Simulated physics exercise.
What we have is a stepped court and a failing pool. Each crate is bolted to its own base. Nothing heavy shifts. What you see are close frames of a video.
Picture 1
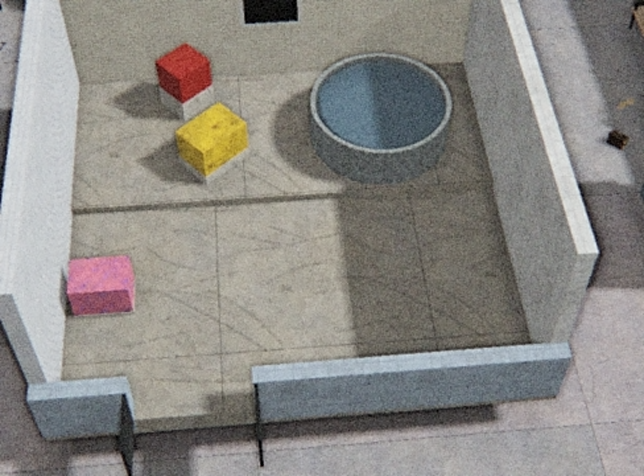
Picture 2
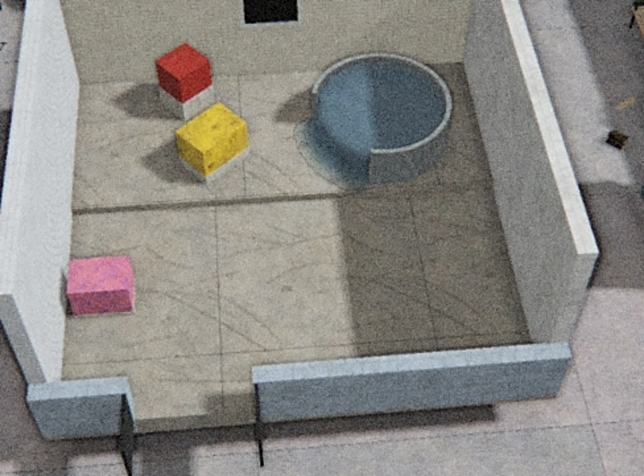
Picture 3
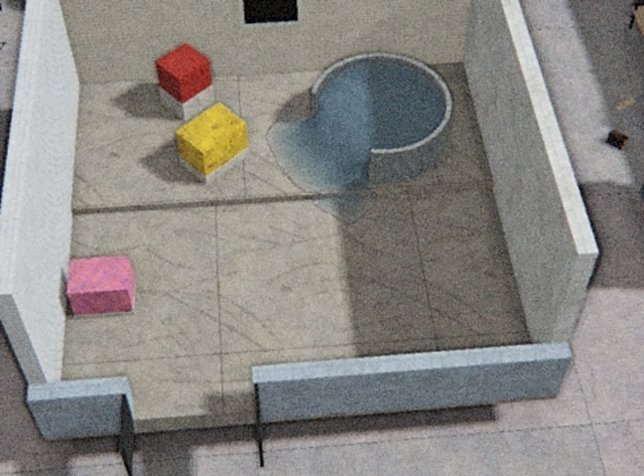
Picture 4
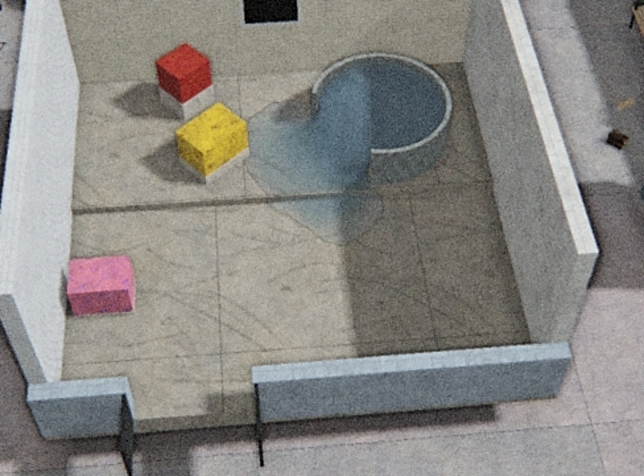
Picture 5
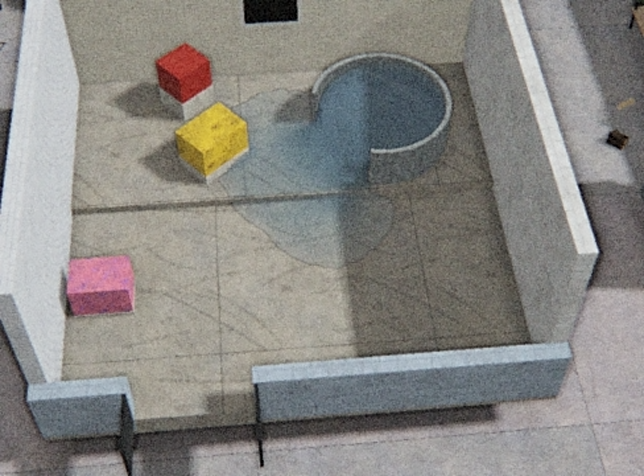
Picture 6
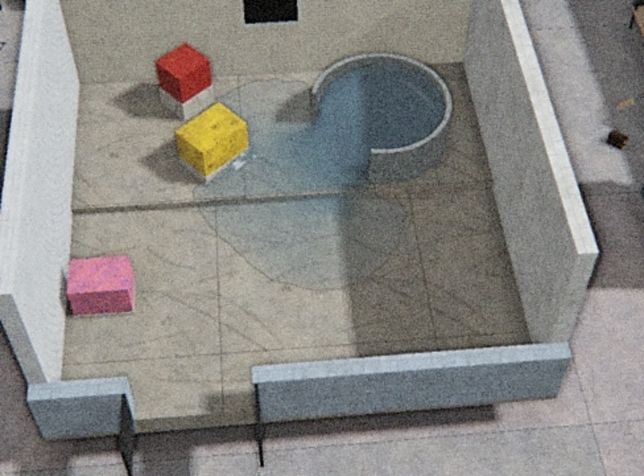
Water poured out of a round pool when its front left side opened, spreading across the stepped court toward the viewer and reaching the yellow block, while the red and pink blocks stayed still.
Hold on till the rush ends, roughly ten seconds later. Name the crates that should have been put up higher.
The red crate is missed by the water this time, the pink crate is not missed by the water this time, the yellow crate is not missed by the water this time.
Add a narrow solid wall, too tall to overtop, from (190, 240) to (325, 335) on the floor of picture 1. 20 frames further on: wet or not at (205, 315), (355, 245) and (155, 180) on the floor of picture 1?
Taking the three spots in order: Spared, soaked, soaked.
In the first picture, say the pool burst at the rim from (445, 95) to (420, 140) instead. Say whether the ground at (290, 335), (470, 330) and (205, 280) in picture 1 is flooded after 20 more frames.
Read off point by point, the answer is soaking, soaking, not soaked.
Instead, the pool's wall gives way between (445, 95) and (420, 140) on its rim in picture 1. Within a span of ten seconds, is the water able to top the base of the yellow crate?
I'd say the yellow crate is untouched.
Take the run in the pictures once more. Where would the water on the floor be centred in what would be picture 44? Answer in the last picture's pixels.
Estimate: (264, 229).
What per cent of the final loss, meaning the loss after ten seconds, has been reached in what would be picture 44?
Around 75 % of the total, roughly.
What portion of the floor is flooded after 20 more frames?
Close to 70 percent, by my reckoning.
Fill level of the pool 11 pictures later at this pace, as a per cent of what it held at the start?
I'd say around 38 per cent.
A moment on, water covers 40 % of the floor; the red crate water round its plinth, the pink crate water round its plinth, the yellow crate water round its plinth.
Next, water covers 55 % of the floor; the red crate water round its plinth, the pink crate water round its plinth, the yellow crate water round its plinth.
Then, water covers 70 % of the floor; the red crate water round its plinth, the pink crate water round its plinth, the yellow crate water round its plinth.
Later, water covers 80 % of the floor; the red crate water round its plinth, the pink crate water round its plinth, the yellow crate water round its plinth.
In the end, water covers 95 % of the floor; the red crate stayed above the water, the pink crate was topped, the yellow crate was topped.
